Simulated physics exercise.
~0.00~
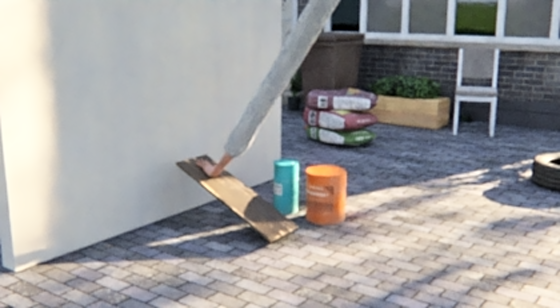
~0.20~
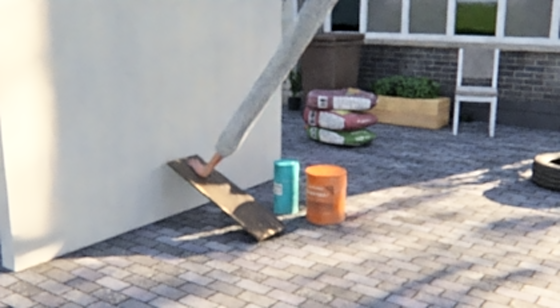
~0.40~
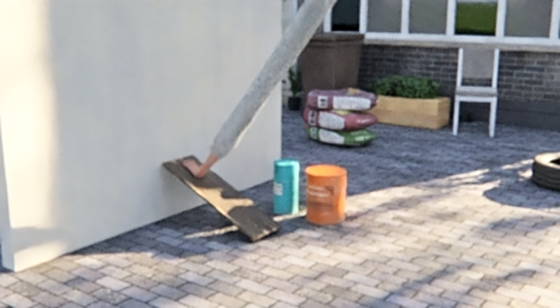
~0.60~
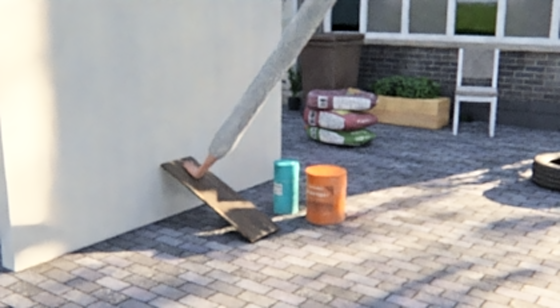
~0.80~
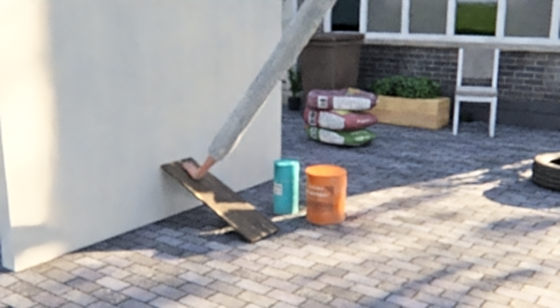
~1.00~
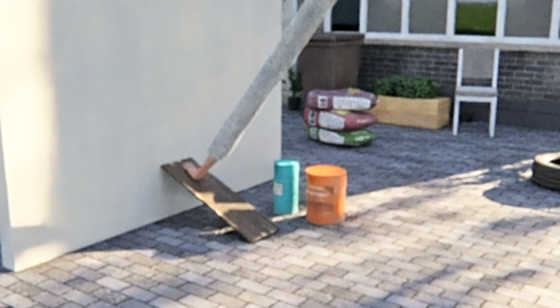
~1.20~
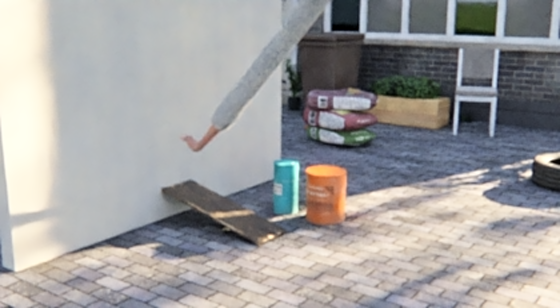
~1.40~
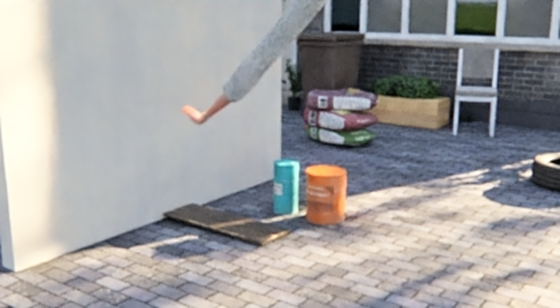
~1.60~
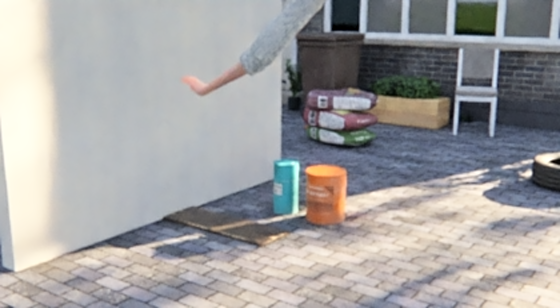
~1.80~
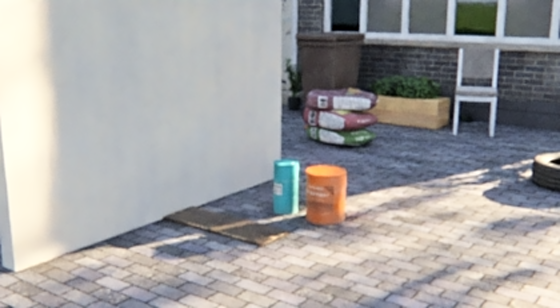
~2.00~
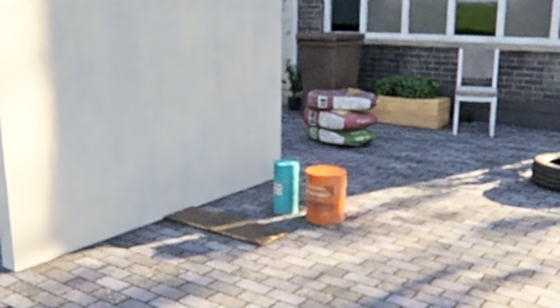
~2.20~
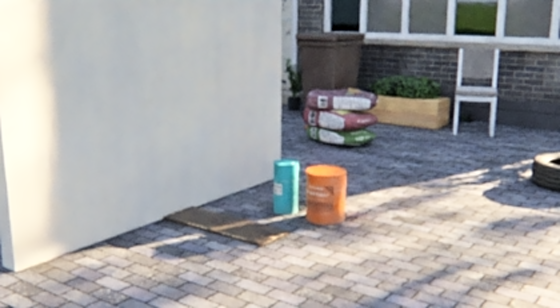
A dark board held at a slant by a hand is shifted slightly left against a pale wall, beside a turquoise canister and an orange pail. The hand lets go and withdraws, and the board slides down to lie flat on the paving while both containers stay put.
